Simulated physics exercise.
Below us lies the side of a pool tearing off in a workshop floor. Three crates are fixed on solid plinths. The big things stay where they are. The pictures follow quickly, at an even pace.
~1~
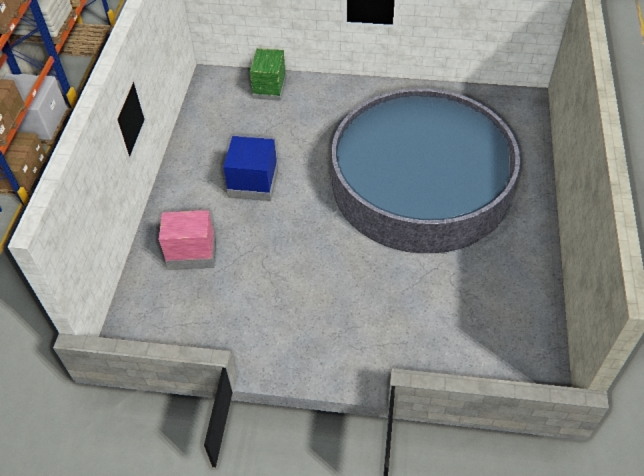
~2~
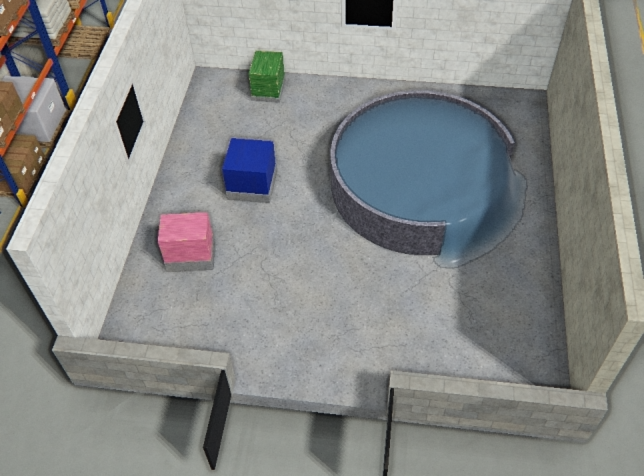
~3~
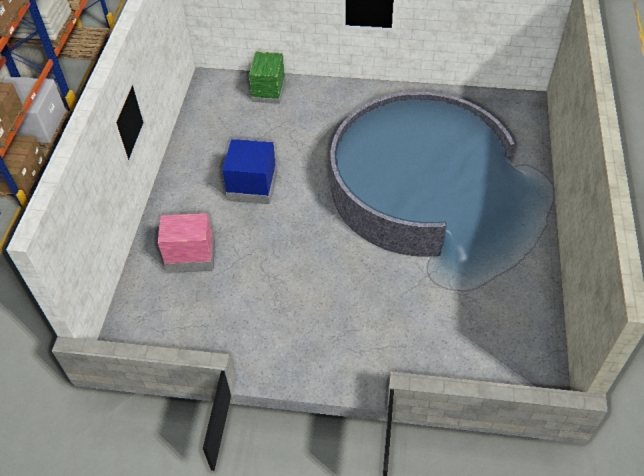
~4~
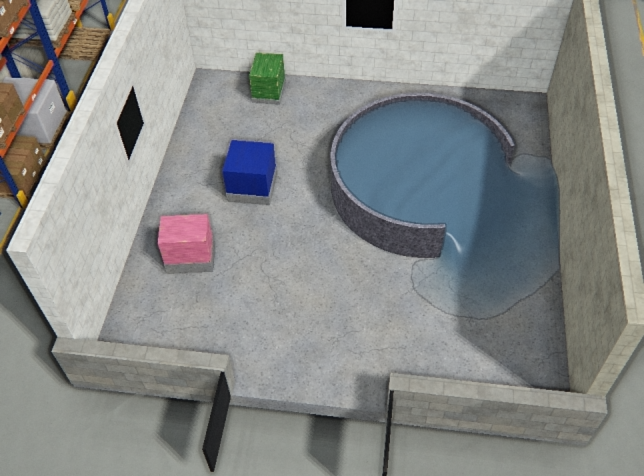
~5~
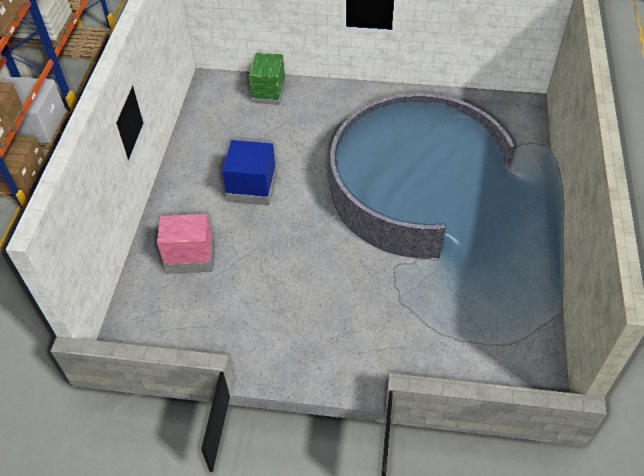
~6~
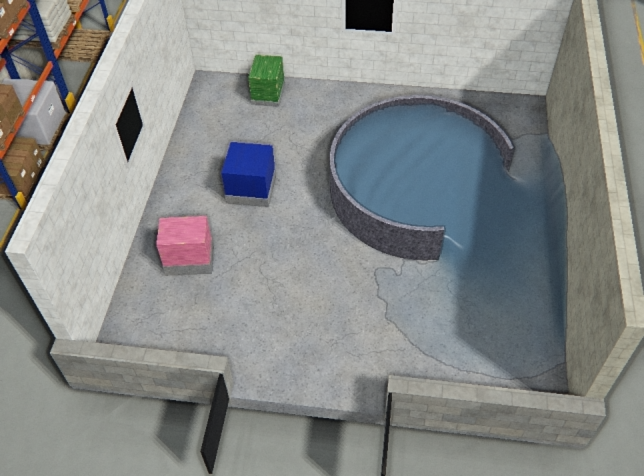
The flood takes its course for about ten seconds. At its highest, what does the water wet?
One by one: The green crate is soaked; the pink crate keeps dry; the blue crate keeps dry.
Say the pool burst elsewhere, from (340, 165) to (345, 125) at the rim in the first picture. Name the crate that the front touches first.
I say the crate marked blue.
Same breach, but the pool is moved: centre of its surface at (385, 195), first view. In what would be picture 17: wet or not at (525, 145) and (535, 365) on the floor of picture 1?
In turn: Wet, awash.
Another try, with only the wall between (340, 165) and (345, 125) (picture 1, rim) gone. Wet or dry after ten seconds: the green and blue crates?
Then: The green one gets wet, the blue one takes water.
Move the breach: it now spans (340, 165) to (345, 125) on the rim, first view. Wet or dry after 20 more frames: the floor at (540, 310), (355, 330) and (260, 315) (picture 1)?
As listed: No water, awash, wet.
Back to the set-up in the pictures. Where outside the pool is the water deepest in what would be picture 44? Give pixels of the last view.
Around (166, 352).
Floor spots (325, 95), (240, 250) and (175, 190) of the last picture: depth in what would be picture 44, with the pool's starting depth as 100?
About 6, 10 and 16 per cent.
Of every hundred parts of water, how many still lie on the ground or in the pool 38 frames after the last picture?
I make it 94 per cent.
A moment on, water covers 25 % of the floor; the green crate not reached, the pink crate not reached, the blue crate not reached.
Next, water covers 30 % of the floor; the green crate not reached, the pink crate not reached, the blue crate not reached.
Then, water covers 65 % of the floor; the green crate not reached, the pink crate water round its plinth, the blue crate water round its plinth.
Later, water covers 100 % of the floor; the green crate water round its plinth, the pink crate water round its plinth, the blue crate water round its plinth.
In the end, water covers 100 % of the floor; the green crate was topped, the pink crate stayed above the water, the blue crate stayed above the water.
